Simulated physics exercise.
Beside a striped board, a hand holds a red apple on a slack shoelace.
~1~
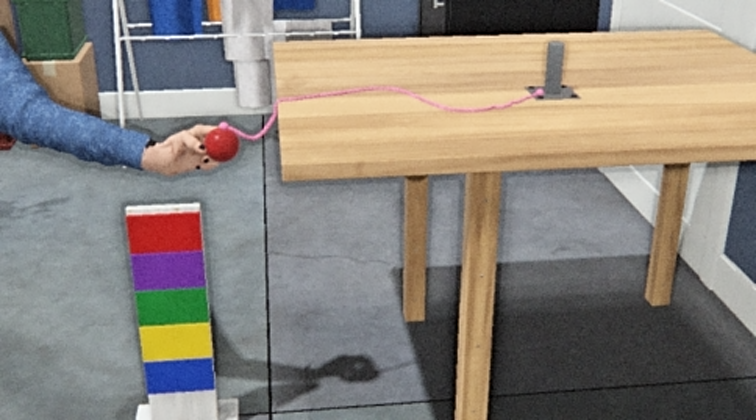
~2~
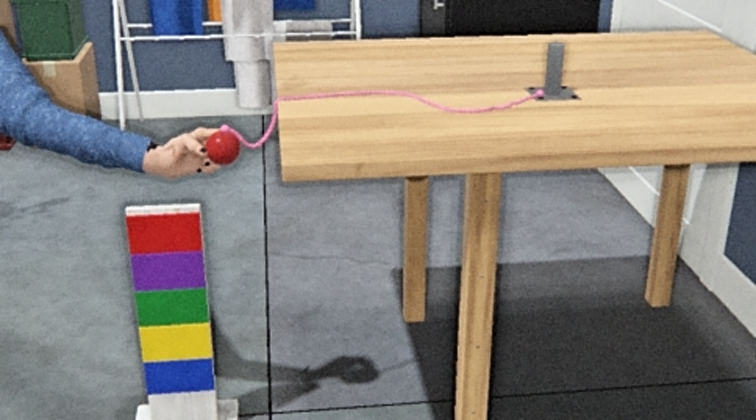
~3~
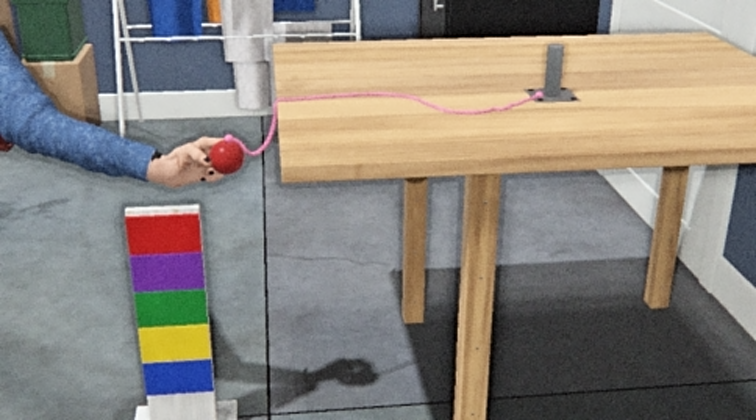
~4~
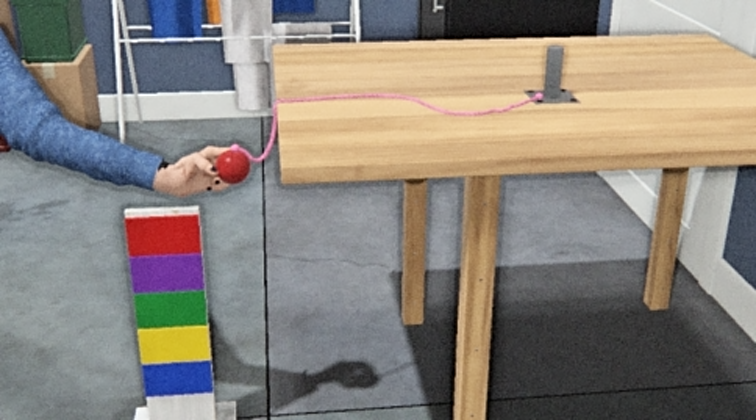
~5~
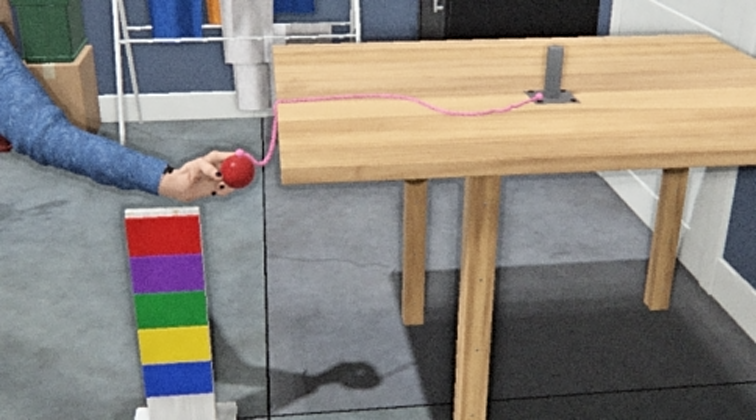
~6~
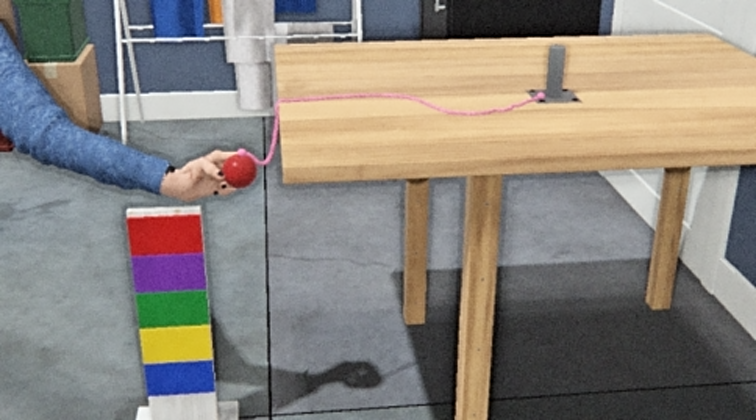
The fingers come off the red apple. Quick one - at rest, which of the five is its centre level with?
At purple.
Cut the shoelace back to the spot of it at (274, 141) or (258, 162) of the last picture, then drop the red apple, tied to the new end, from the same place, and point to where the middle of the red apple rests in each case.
Around (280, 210) for the first cut and around (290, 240) for the second.
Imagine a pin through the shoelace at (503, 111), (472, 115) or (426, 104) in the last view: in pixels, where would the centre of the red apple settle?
The three spots are (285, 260), (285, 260) and (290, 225), in that order.
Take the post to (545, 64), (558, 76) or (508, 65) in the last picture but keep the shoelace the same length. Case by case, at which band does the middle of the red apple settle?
It would be red; red; purple.
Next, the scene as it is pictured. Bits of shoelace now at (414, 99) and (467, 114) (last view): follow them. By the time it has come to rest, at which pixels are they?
The first settles around (365, 103), the second around (436, 100).
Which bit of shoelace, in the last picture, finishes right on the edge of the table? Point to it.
Pixel (333, 98).
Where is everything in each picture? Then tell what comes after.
Red apple (222, 145); red (165, 235); purple (169, 272); green (173, 309); yellow (176, 344); blue (180, 377), in the first picture.
Red apple (223, 148); shoelace through (521, 102) (466, 111) (409, 95) (340, 95) (275, 117), in the second picture.
Red apple (226, 157), in the third picture.
Red apple (233, 167); shoelace through (520, 105) (465, 114) (406, 98) (337, 98) (275, 122), in the fourth picture.
Red apple (238, 171), in the fifth picture.
Red apple (239, 171); shoelace through (522, 104) (467, 114) (408, 98) (339, 97) (277, 121), in the sixth picture.
Soon after, apple near (324, 256); level with purple.
Then, apple near (263, 255); level with purple.
At rest, apple near (279, 261); level with purple. Its centre hangs level with the purple band.
